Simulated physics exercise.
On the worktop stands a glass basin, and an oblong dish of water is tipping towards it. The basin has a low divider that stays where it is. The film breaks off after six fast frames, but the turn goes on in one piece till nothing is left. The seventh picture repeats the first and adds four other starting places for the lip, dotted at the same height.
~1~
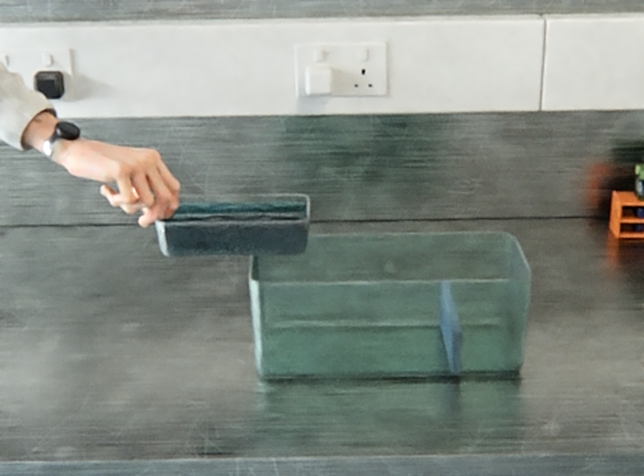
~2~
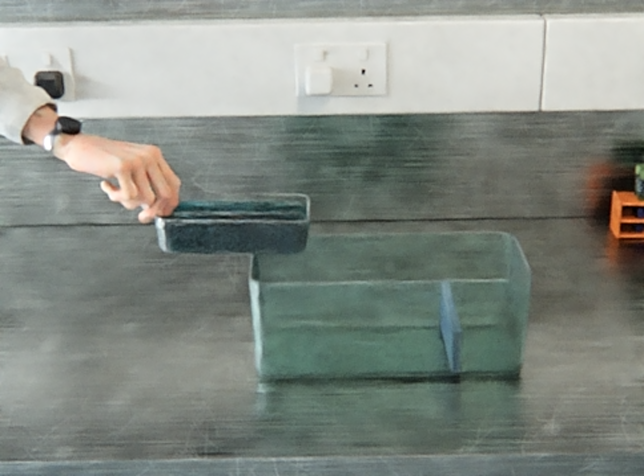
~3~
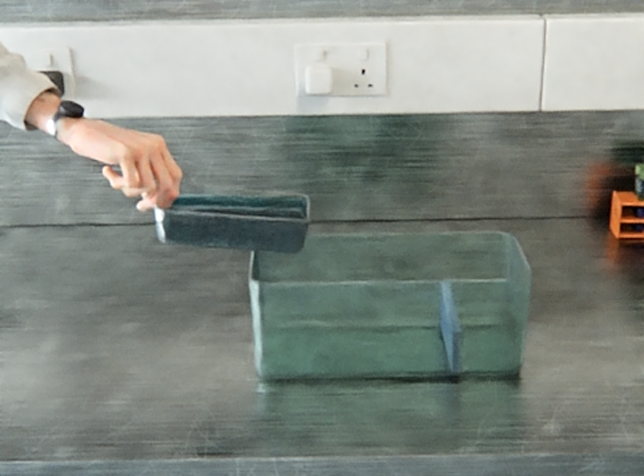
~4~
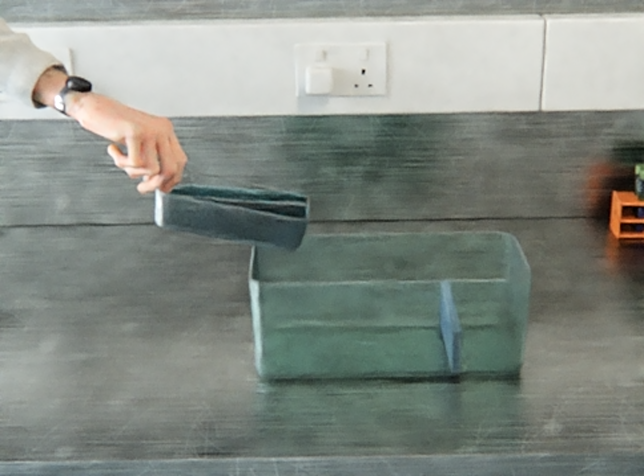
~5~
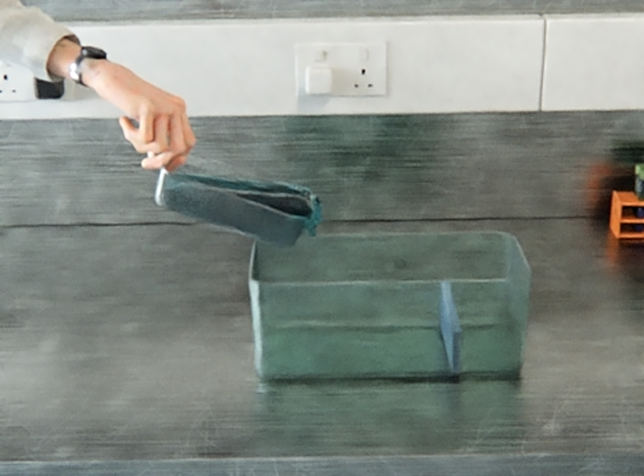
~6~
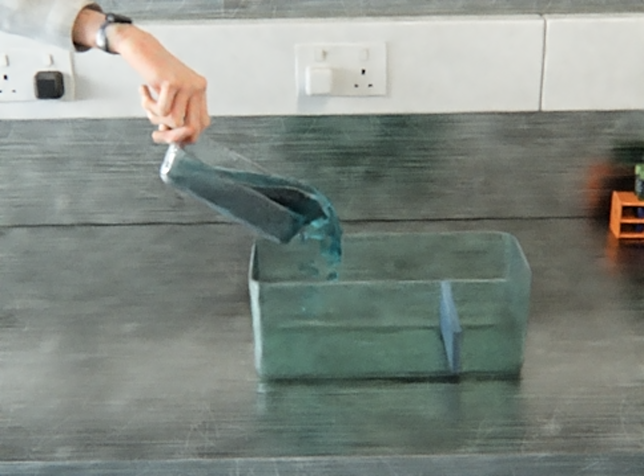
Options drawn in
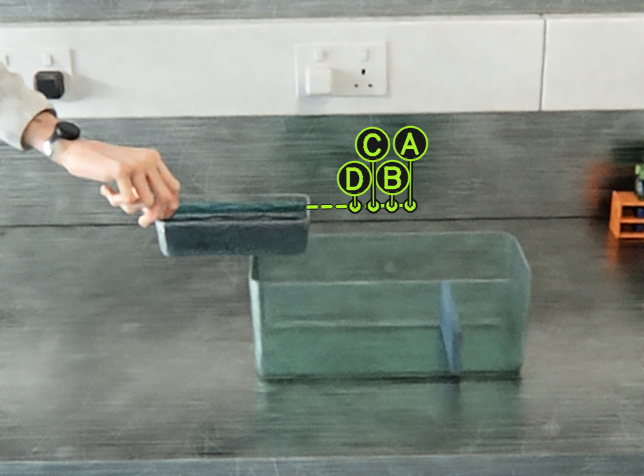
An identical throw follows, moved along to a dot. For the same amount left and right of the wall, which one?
C.
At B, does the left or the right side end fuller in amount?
More ends on the right.
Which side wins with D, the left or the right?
More ends on the left.
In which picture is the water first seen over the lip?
Picture 4.
In lime, A at (410, 205); B at (391, 205); C at (373, 206); D at (355, 206).
If A is chosen, about 26 % ends left of the wall and 72 % right of it.
If B is chosen, about 23 % ends left of the wall and 74 % right of it; 3 % is lost outside.
If C is chosen, about 44 % ends left of the wall and 53 % right of it; 3 % is lost outside.
If D is chosen, about 82 % ends left of the wall and 16 % right of it.
